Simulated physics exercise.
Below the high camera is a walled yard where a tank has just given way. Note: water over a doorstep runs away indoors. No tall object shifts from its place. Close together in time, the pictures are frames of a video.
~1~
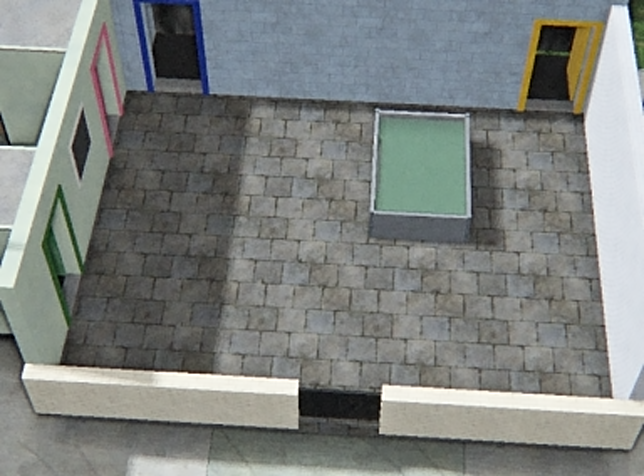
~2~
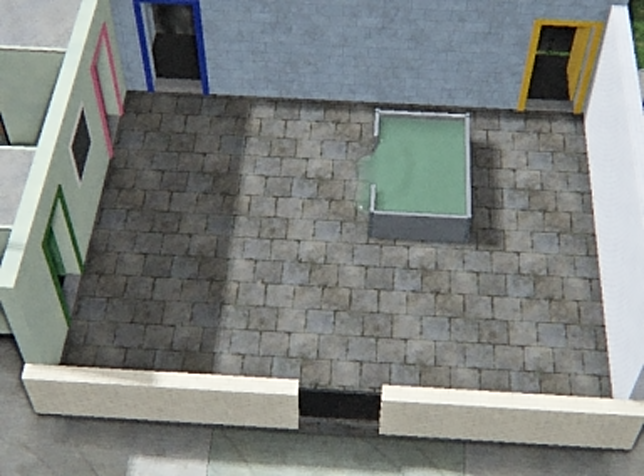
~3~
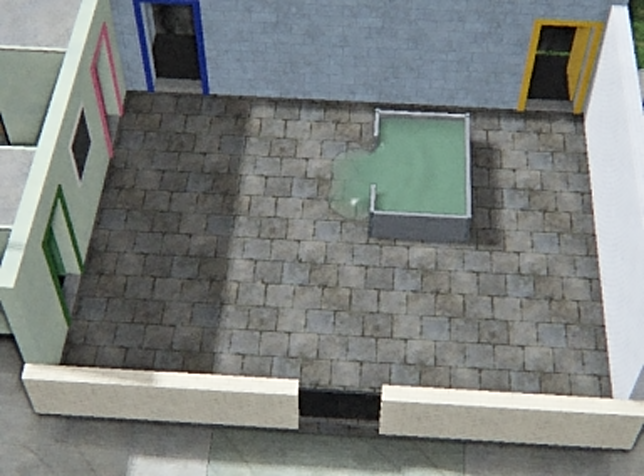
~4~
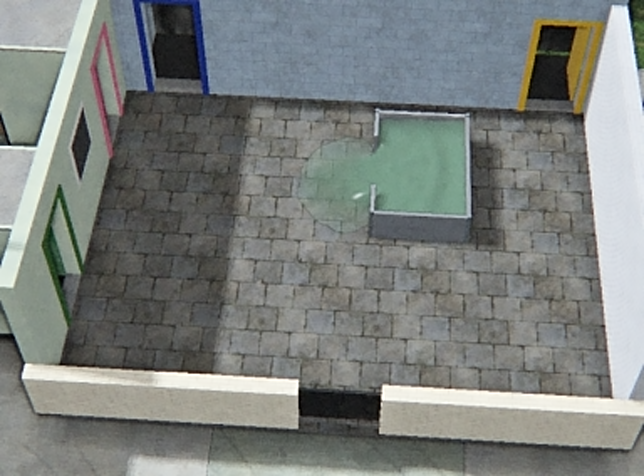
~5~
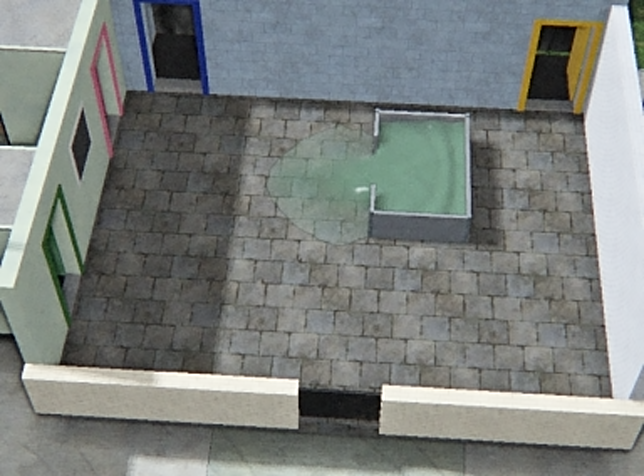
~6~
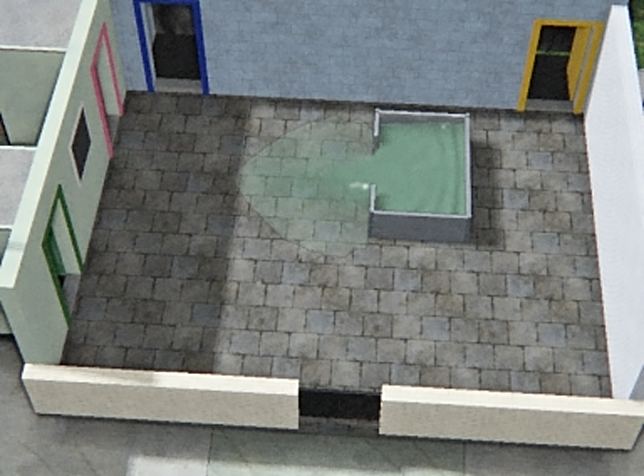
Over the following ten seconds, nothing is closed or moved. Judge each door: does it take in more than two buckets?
My call: The yellow door keeps it to two or fewer, the blue door keeps it to two or fewer, the pink door takes in more, the green door takes in more.
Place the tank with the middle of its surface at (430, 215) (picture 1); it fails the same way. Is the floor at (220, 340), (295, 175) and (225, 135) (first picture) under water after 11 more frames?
As listed: Reached, reached, reached.
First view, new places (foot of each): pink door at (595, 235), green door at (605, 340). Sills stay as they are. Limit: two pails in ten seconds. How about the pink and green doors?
Pink: Does not flood; green: Does not flood.
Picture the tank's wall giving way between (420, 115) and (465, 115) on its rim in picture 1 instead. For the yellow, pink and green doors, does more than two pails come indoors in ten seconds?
Door by door - yellow tops the limit, pink tops the limit, green doesn't reach it.
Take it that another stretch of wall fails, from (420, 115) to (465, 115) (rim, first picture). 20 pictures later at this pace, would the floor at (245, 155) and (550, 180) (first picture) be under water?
Going through them in order, the first ends up waterlogged and the second waterlogged.
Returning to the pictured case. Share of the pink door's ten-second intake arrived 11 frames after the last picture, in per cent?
The figure is near 5 per cent.
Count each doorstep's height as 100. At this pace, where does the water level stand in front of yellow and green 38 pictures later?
Roughly 0 and 190 %.
A moment on, water covers 20 % of the floor; the yellow door not reached, the blue door not reached, the pink door not reached, the green door not reached.
Next, water covers 35 % of the floor; the yellow door not reached, the blue door wet at the sill, nothing in, the pink door under two buckets in, the green door not reached.
Then, water covers 45 % of the floor; the yellow door not reached, the blue door wet at the sill, nothing in, the pink door far over two buckets in, the green door under two buckets in.
Later, water covers 45 % of the floor; the yellow door not reached, the blue door wet at the sill, nothing in, the pink door far over two buckets in, the green door over two buckets in.
In the end, water covers 65 % of the floor; the yellow door not reached, the blue door wet at the sill, nothing in, the pink door far over two buckets in, the green door over two buckets in.
